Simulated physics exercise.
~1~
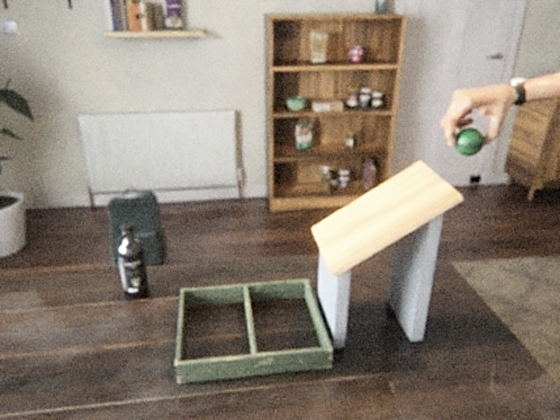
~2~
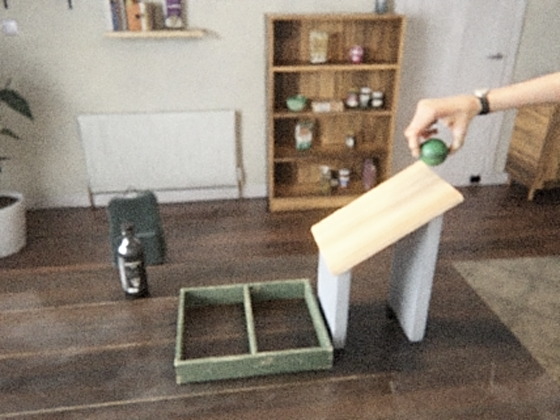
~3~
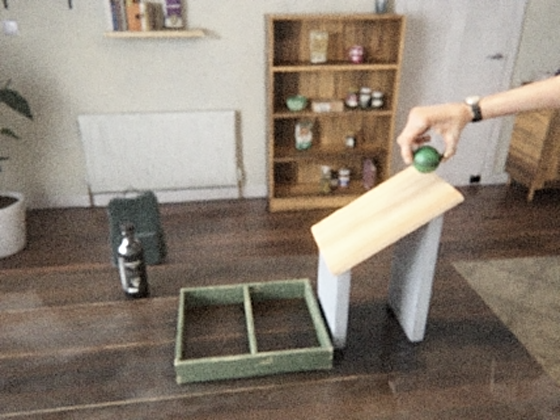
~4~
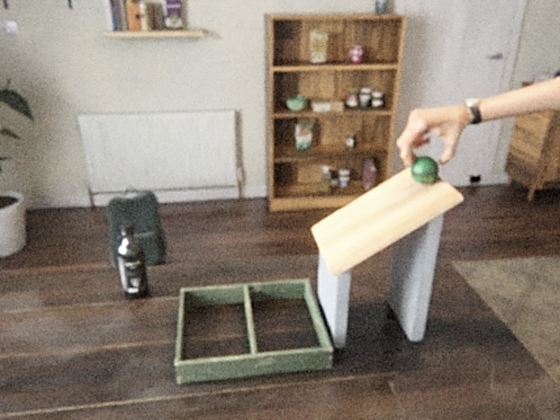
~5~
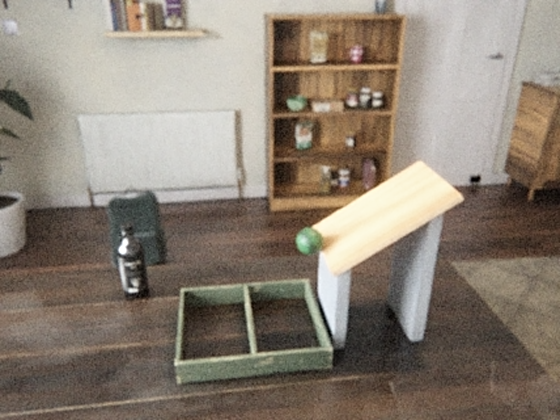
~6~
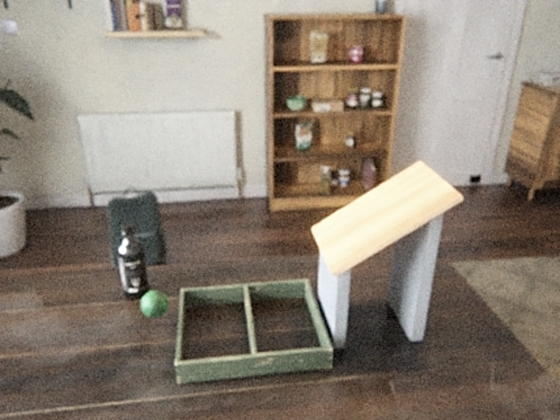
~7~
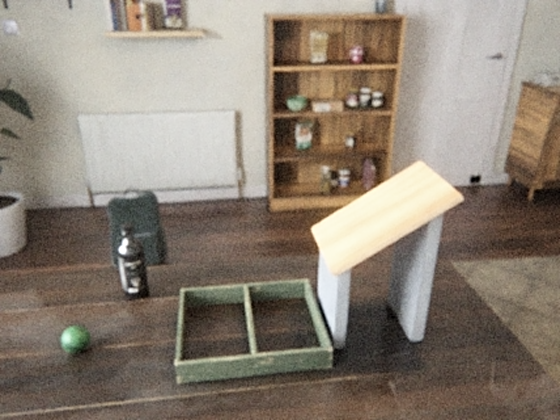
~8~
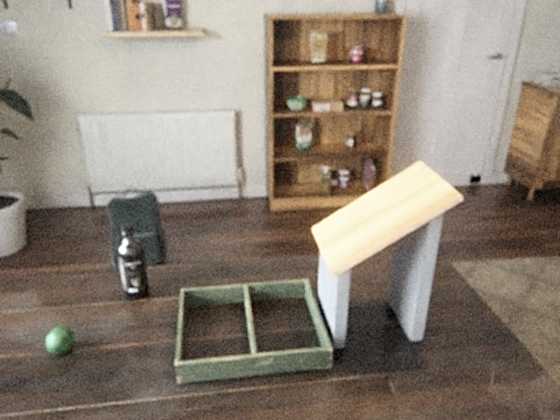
Green ball released by a hand rolls down a slanted board, passes over a divided tray and ends up on the floor beyond.
